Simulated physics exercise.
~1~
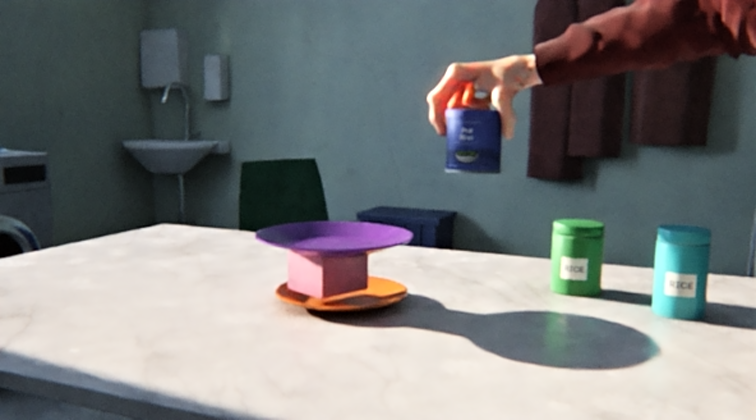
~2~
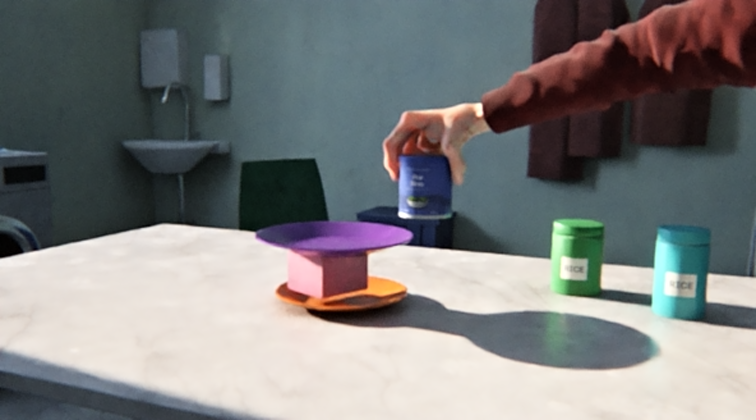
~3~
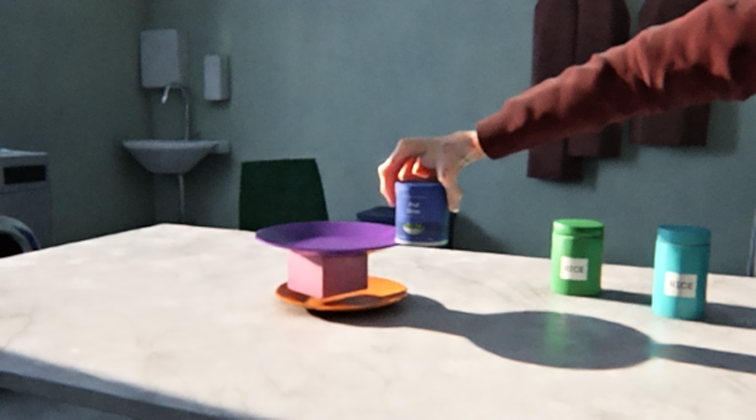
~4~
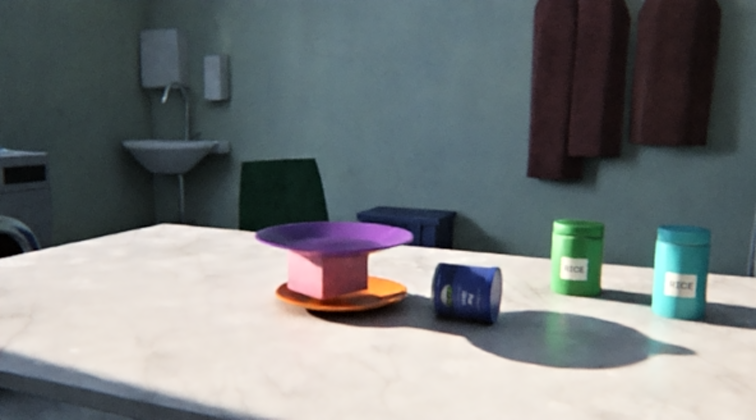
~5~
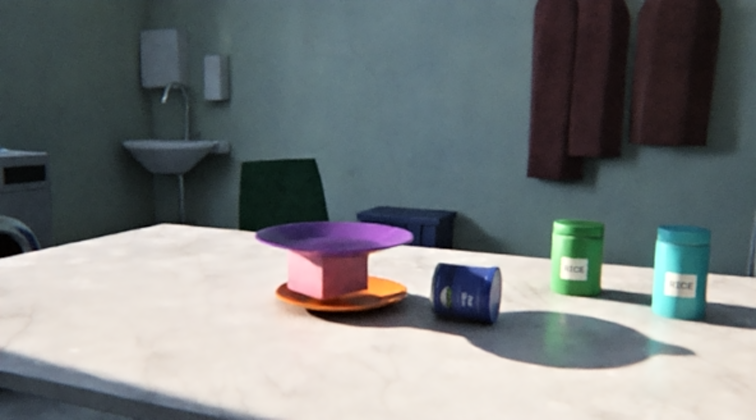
In a dim grey-green room with a sink on the back wall, a still camera looks across a pale marble table. Left of centre, a purple plate rests on a pink block set on an orange plate, while a green jar and a turquoise jar stand to the right. A hand in a dark red sleeve holds a blue tin in the air, moves it left and lowers it toward the purple plate's right edge. The hand lets go and leaves, and the tin ends up on its side on the table, right of the still-standing stack.
